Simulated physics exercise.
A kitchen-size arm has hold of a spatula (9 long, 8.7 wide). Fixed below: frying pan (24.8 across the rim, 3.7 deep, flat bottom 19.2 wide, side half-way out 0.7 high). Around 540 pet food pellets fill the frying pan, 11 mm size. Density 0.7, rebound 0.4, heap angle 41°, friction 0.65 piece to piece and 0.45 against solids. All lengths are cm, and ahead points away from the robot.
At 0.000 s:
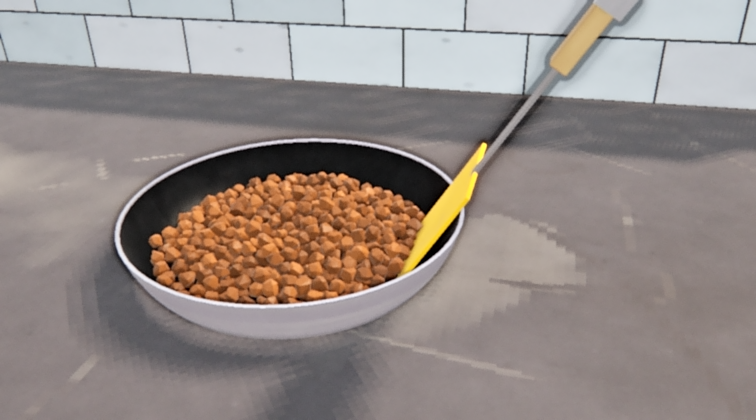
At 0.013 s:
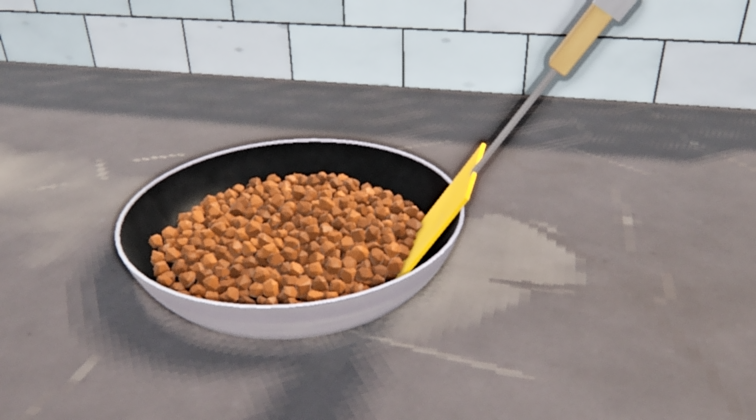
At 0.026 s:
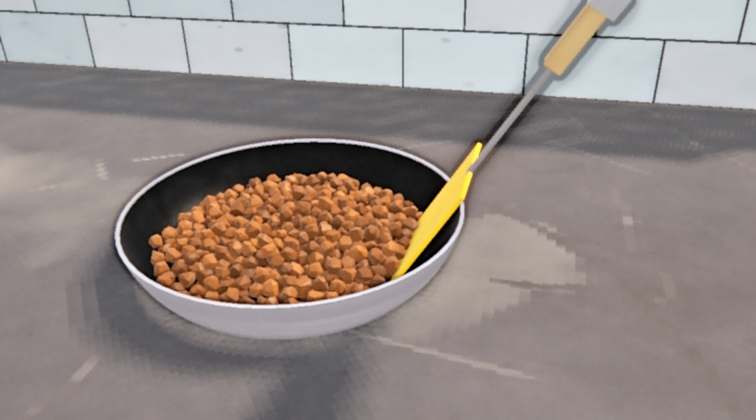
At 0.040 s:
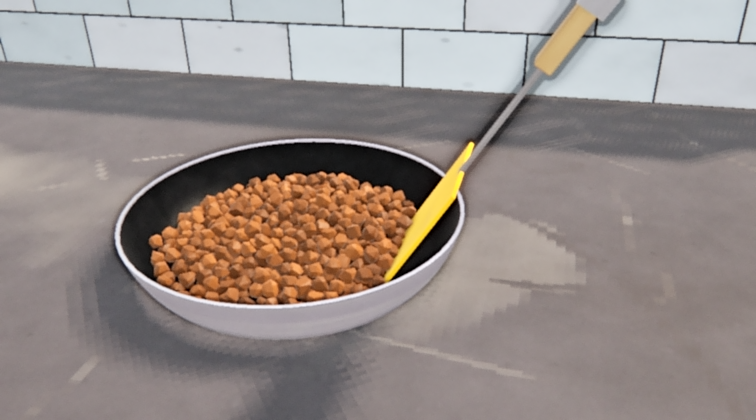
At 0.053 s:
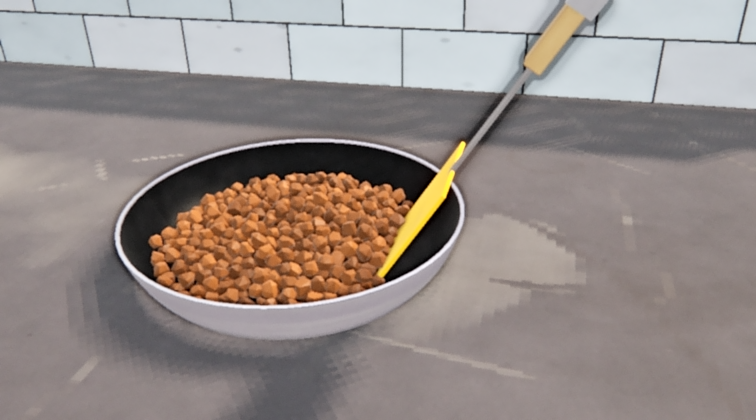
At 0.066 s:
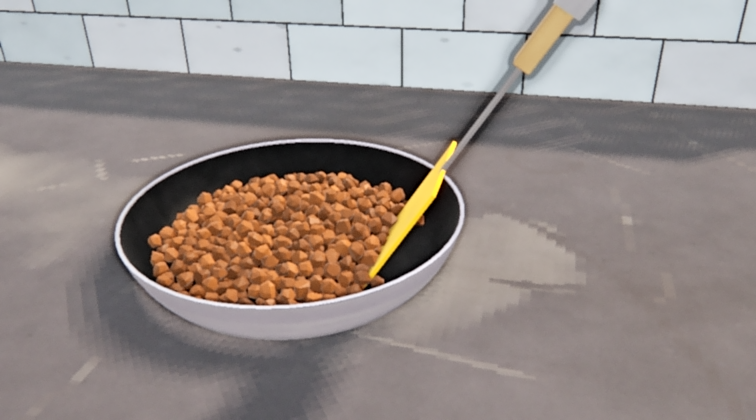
At first, a yellow spatula rests against the right inner side of a frying pan heaped with small brown pellets on a grey surface. A partly visible robot arm then moves it slowly left, pressing into the heap's right edge, which shifts slightly while the pan stays still.
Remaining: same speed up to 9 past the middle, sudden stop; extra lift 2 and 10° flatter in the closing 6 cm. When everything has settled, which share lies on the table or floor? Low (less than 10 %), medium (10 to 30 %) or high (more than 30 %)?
Share on the table or floor: Medium (10 to 30 %).
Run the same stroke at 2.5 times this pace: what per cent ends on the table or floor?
Some 35 per cent.
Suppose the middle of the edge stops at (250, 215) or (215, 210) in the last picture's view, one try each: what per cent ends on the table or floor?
About 0 and 0 per cent.
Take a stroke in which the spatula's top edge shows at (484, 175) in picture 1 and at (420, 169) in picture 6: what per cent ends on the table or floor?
About 30 per cent.
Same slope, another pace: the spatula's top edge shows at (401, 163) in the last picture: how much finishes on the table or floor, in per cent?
Some 35 per cent.
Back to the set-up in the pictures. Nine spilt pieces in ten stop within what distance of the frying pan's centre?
Roughly 20 cm.
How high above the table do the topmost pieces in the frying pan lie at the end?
About 6.0 cm.
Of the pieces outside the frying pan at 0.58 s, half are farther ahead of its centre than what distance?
Roughly 16 cm.
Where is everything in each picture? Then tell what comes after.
In the first picture, the spatula top edge at (477, 169), sloping 58°; upper third of the load around (299, 224), from x 155 to 420, top at y 180; 540 in the frying pan.
In the second picture, the spatula top edge at (476, 169), sloping 58°; upper third of the load around (300, 224), from x 155 to 420, top at y 180.
In the third picture, the spatula top edge at (472, 169), sloping 58°; upper third of the load around (301, 224), from x 155 to 420, top at y 180.
In the fourth picture, the spatula top edge at (464, 168), sloping 58°; upper third of the load around (302, 222), from x 155 to 420, top at y 180.
In the fifth picture, the spatula top edge at (454, 168), sloping 58°; upper third of the load around (299, 222), from x 155 to 420, top at y 180.
In the sixth picture, the spatula top edge at (445, 167), sloping 58°; upper third of the load around (294, 220), from x 155 to 415, top at y 180; 540 in the frying pan.
After 0.19 s, sloping 58°, highest piece 4 above the table; 540 in the frying pan.
After 0.31 s, sloping 54°, highest piece 6 above the table; 534 in the frying pan, 1 on the table or floor, 5 on the blade or in flight.
After 0.58 s, sloping 48°, highest piece 6 above the table; 445 in the frying pan, 92 on the table or floor, 3 on the blade or in flight.
After 1.63 s, sloping 48°, highest piece 6 above the table; 442 in the frying pan, 98 on the table or floor.
In the end, 442 in the frying pan, 98 on the table or floor. That is 18 % on the table or floor.
